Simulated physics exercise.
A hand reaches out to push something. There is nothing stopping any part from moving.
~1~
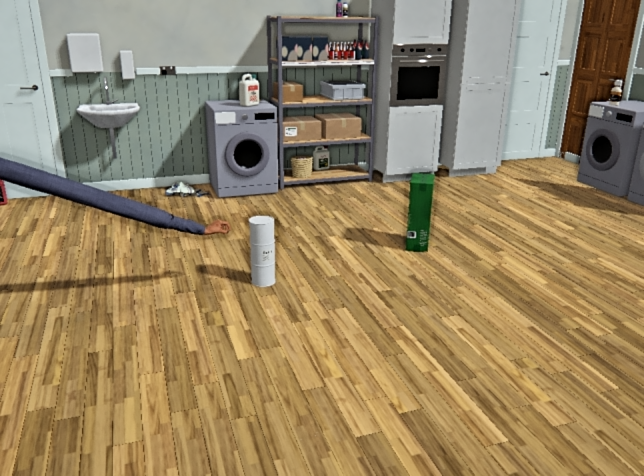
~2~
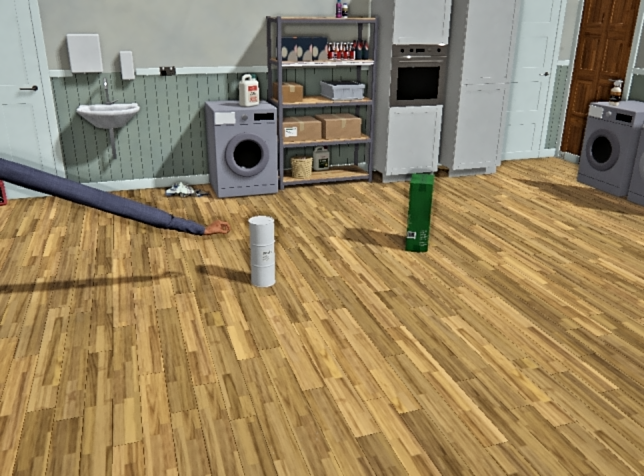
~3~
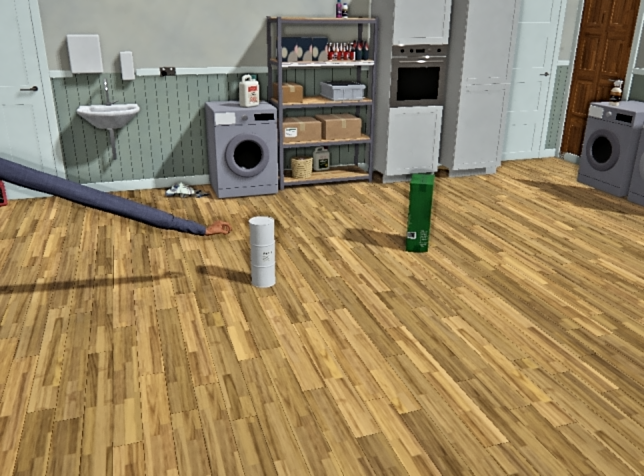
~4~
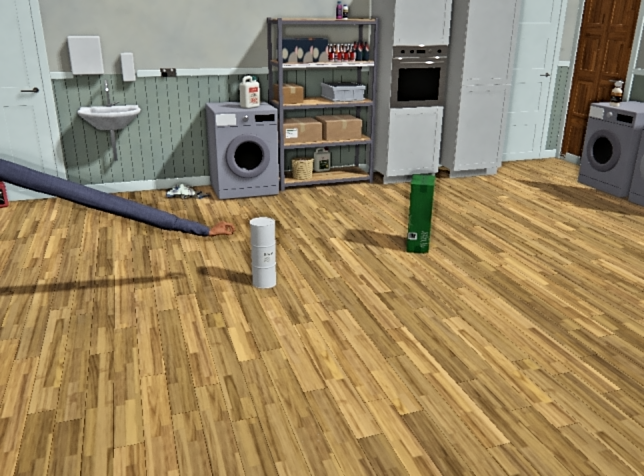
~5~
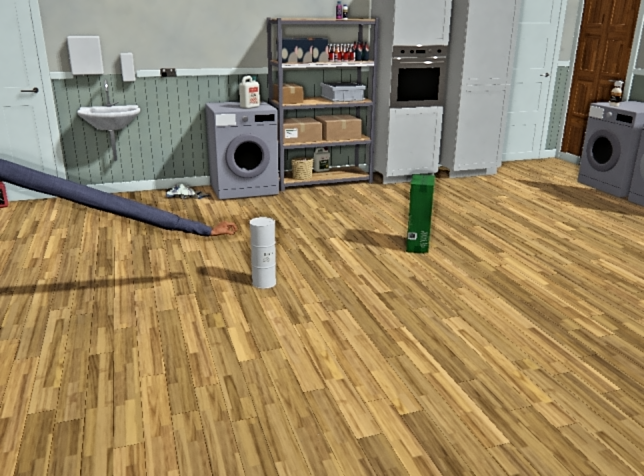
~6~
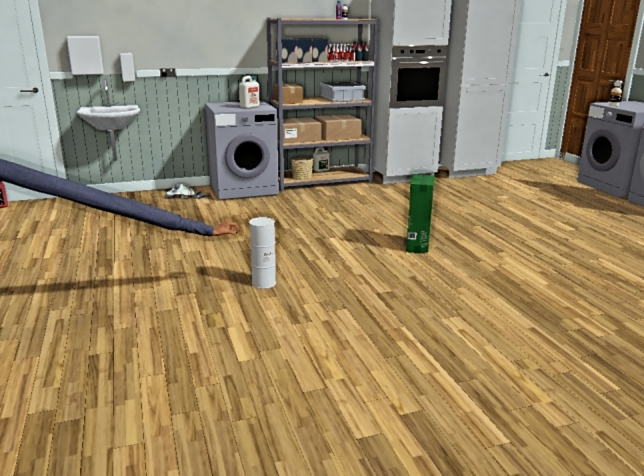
A long blue-grey arm with an orange-brown hand, reaching in from the left, edges very slightly rightward toward a white canister on the wood floor. The canister and the green container to its right show almost no movement, while the washing machines, sink and shelves behind stay still.
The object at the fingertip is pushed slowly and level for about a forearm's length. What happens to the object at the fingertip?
It is upset.
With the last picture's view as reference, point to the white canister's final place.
Pretty much around (309, 266), I'd say.
Then, 0.70 s past the last view, white canister rocked 12° from its first pose near (270, 250).
Then, 1.30 s past the last view, white canister rocked 45° from its first pose near (289, 251).
Then, 1.50 s past the last view, white canister on its side near (308, 267).
Finally, down or leaning hard on the floor, white canister. Final places as the last picture's camera would see them, white canister near (309, 266).
